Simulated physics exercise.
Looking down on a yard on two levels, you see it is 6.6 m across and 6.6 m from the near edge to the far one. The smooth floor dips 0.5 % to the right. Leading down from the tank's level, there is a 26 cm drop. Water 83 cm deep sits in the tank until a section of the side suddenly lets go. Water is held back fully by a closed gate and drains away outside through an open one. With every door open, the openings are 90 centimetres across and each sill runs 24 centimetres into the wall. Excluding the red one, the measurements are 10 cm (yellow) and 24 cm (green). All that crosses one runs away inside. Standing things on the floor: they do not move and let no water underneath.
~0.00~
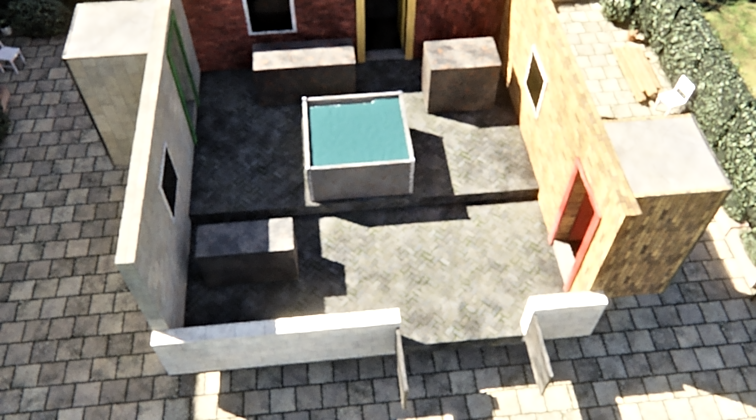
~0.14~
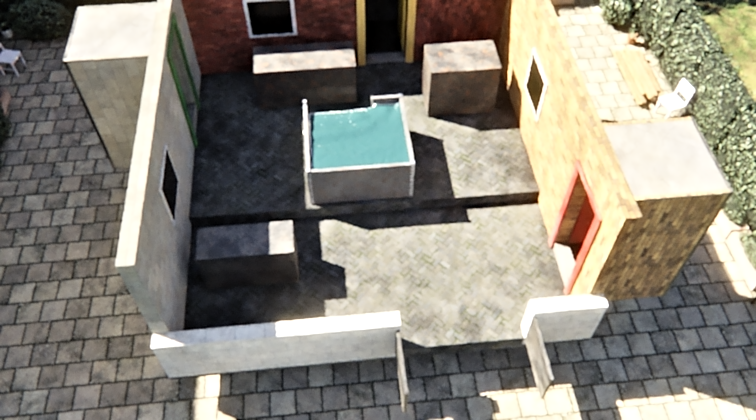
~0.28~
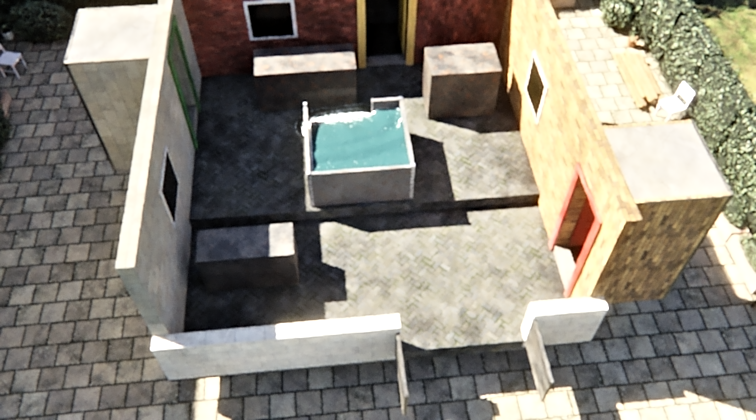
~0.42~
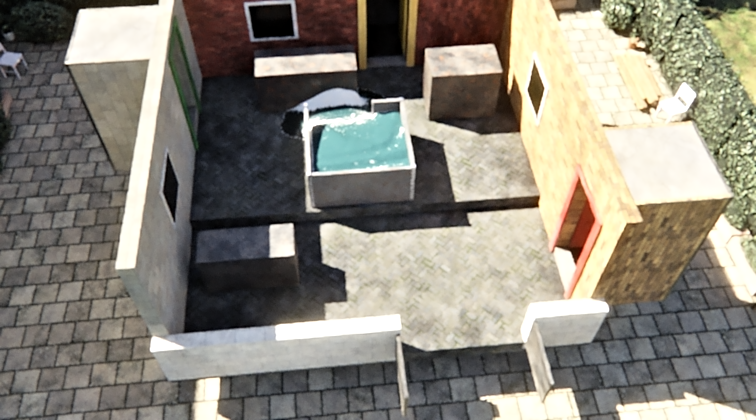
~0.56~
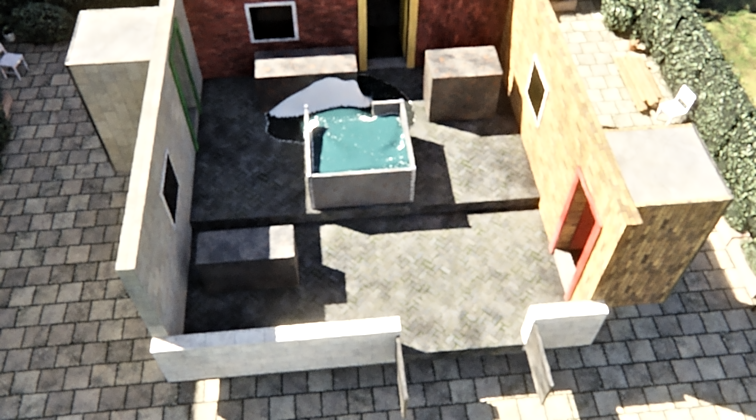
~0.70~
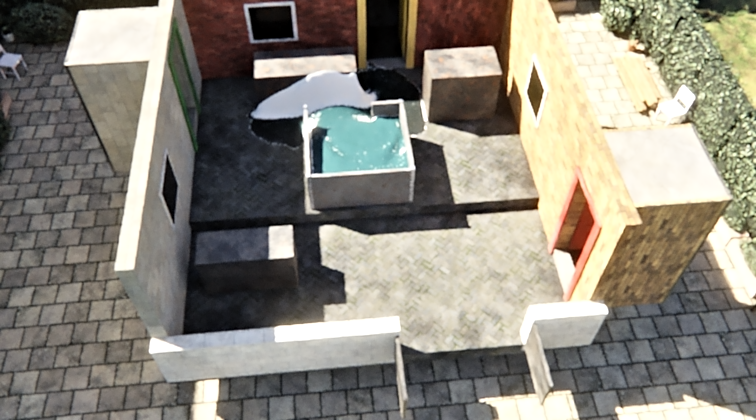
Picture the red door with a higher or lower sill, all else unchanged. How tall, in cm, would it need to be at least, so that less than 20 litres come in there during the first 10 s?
It would need to be roughly 9 cm tall.
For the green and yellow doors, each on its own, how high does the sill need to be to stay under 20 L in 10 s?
Roughly 30 cm for the green door and roughly 18 cm for the yellow door.
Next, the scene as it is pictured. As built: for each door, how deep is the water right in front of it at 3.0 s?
Before yellow it's 15 cm, before green 23 cm, before red 0 cm.
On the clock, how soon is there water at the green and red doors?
Arrival times - green: 1.1 seconds; red: 4.0 seconds.
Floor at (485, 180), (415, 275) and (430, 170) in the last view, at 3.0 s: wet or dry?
In that order: Wet, not reached, flooded.
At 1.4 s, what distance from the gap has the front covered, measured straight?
I make it some 3.6 m.
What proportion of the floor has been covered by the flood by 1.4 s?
Around 20 per cent of the floor.
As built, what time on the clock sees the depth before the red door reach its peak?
Roughly at 9.0 s.
After 1.4 s water covers 20 % of the floor, deepest (56 cm) near (337, 114); it has not reached the red door.
After 3.0 s water covers 55 % of the floor, deepest (26 cm) near (181, 360); it has not reached the red door.
After 10.0 s water covers 95 % of the floor, deepest (13 cm) near (536, 320); 11 cm at the red door, 0 litres in over its 17 cm sill.
At the red door as built, the water arrived by 4.0 s and peaked near 14 cm at 8.8 s.
Run again over the same 10 s with other heights there, 29 litres in over 8 cm, 7 litres over 11 cm. The limit of 20 litres is kept from about 9 cm up.
